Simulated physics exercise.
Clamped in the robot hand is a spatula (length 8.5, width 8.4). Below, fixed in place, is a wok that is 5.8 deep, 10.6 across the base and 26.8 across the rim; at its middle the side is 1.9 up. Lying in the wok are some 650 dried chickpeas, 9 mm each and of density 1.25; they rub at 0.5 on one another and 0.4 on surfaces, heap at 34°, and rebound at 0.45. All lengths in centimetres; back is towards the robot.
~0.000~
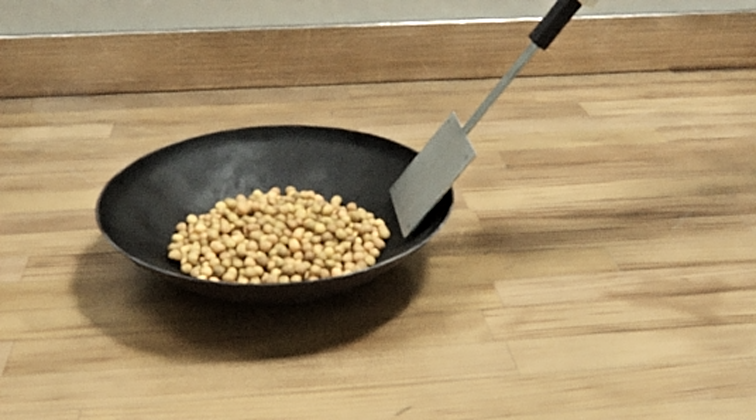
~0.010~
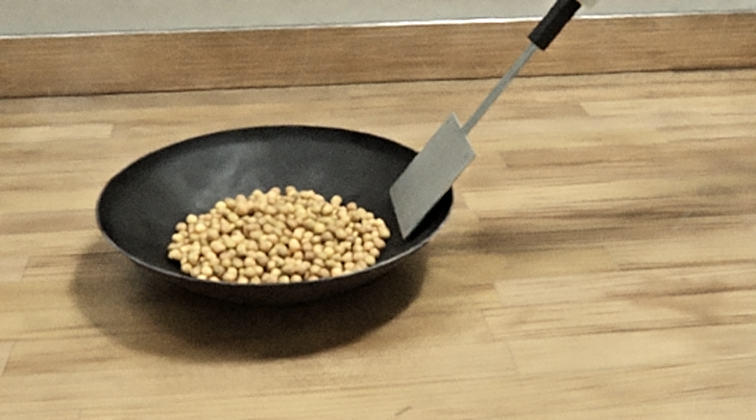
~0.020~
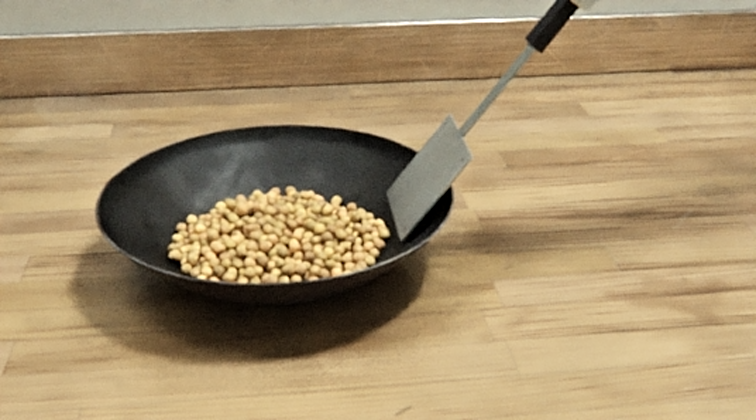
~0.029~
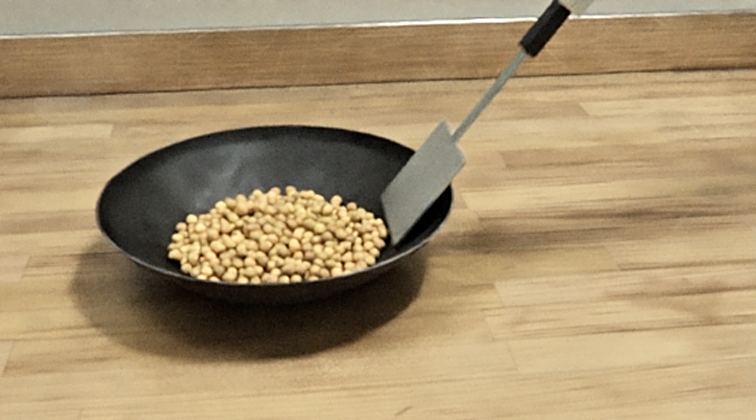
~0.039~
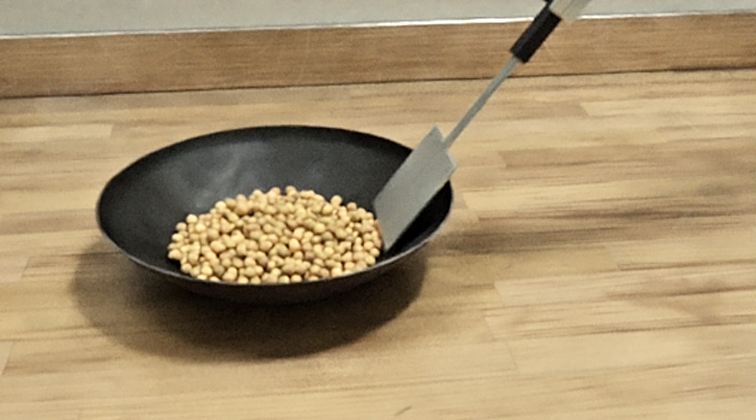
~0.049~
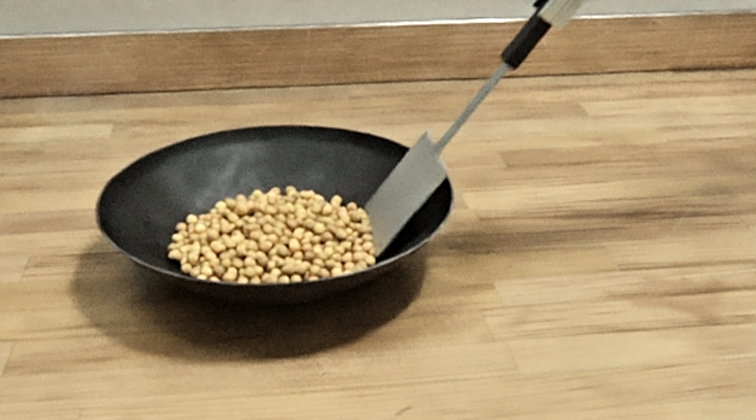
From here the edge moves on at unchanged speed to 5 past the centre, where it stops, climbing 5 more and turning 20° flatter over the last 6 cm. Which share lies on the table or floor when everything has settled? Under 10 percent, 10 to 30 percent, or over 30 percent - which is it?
It is under 10 percent.
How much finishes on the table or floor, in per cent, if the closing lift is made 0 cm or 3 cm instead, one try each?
0 and 0 per cent.
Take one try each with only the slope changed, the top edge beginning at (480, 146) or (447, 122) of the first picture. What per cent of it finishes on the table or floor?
Some 5 per cent, then some 0 per cent.
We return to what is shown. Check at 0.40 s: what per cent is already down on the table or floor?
0 %.
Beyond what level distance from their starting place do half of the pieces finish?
Around 3 cm, measured level.
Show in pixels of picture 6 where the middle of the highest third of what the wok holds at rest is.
Somewhere near (189, 226) in the last picture.
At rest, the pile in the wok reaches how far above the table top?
Height at rest: Roughly 5.0 cm.
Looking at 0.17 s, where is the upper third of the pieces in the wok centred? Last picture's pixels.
Centre: Roughly (225, 222) in the last picture.
After 0.11 s, sloping 53°, highest piece 6 above the table; 649 in the wok.
After 0.17 s, sloping 45°, highest piece 6 above the table; 649 in the wok.
After 0.40 s, sloping 33°, highest piece 7 above the table; 633 in the wok, 7 on the table or floor, 9 on the blade or in flight.
After 1.45 s, sloping 33°, highest piece 5 above the table; 632 in the wok, 17 on the table or floor.
In the end, 632 in the wok, 17 on the table or floor. That is 3 % on the table or floor.
